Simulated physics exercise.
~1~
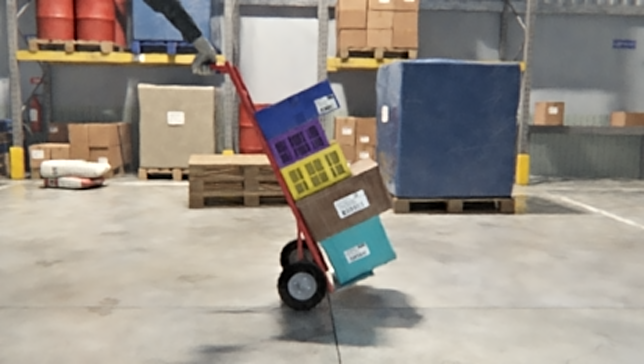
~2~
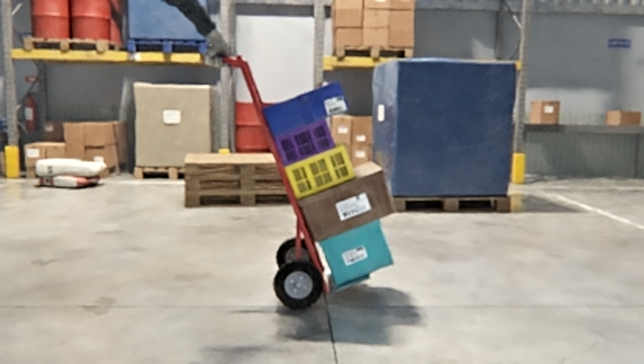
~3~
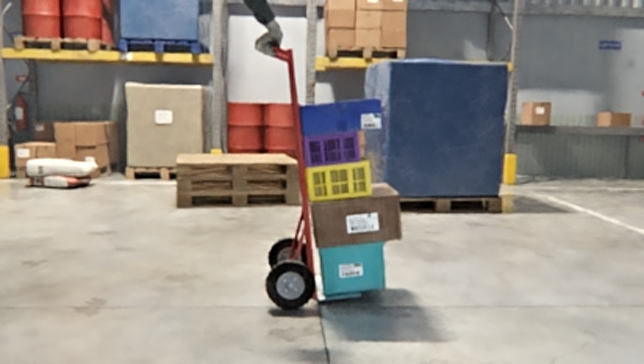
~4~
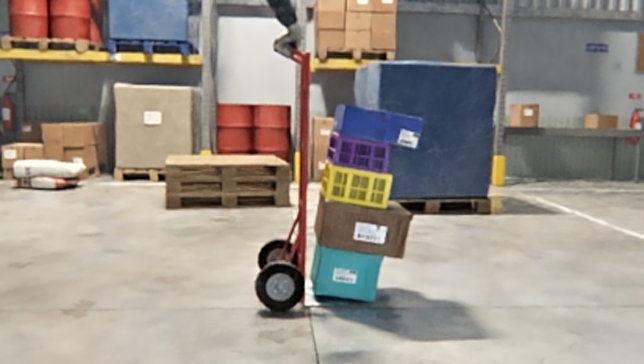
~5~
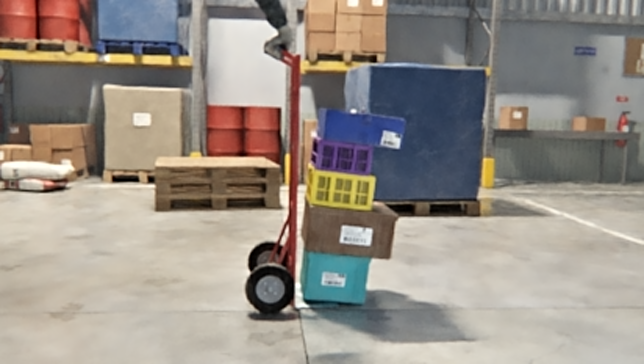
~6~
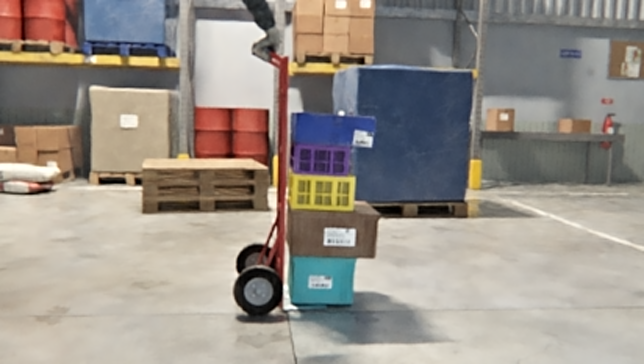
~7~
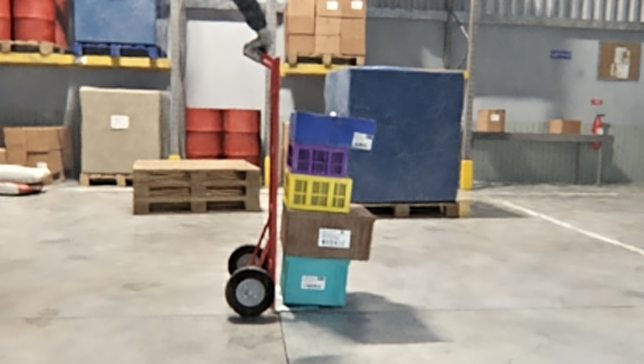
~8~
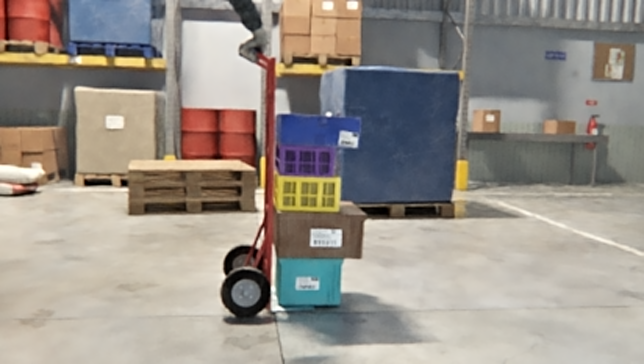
A red two-wheeled hand truck carries a leaning stack of five items in a warehouse, seen from the side. From the top sit a blue parcel, a purple crate, a yellow crate, a brown box and a turquoise box, with a blue-wrapped pallet, wooden pallets and loaded shelves behind. A gloved hand on the handle tips the truck upright until its plate meets the floor. The upper items lurch to the right, away from the frame, then rock back toward it as the view pans slightly right. The stack settles upright with nothing fallen, the hand still on the handle.
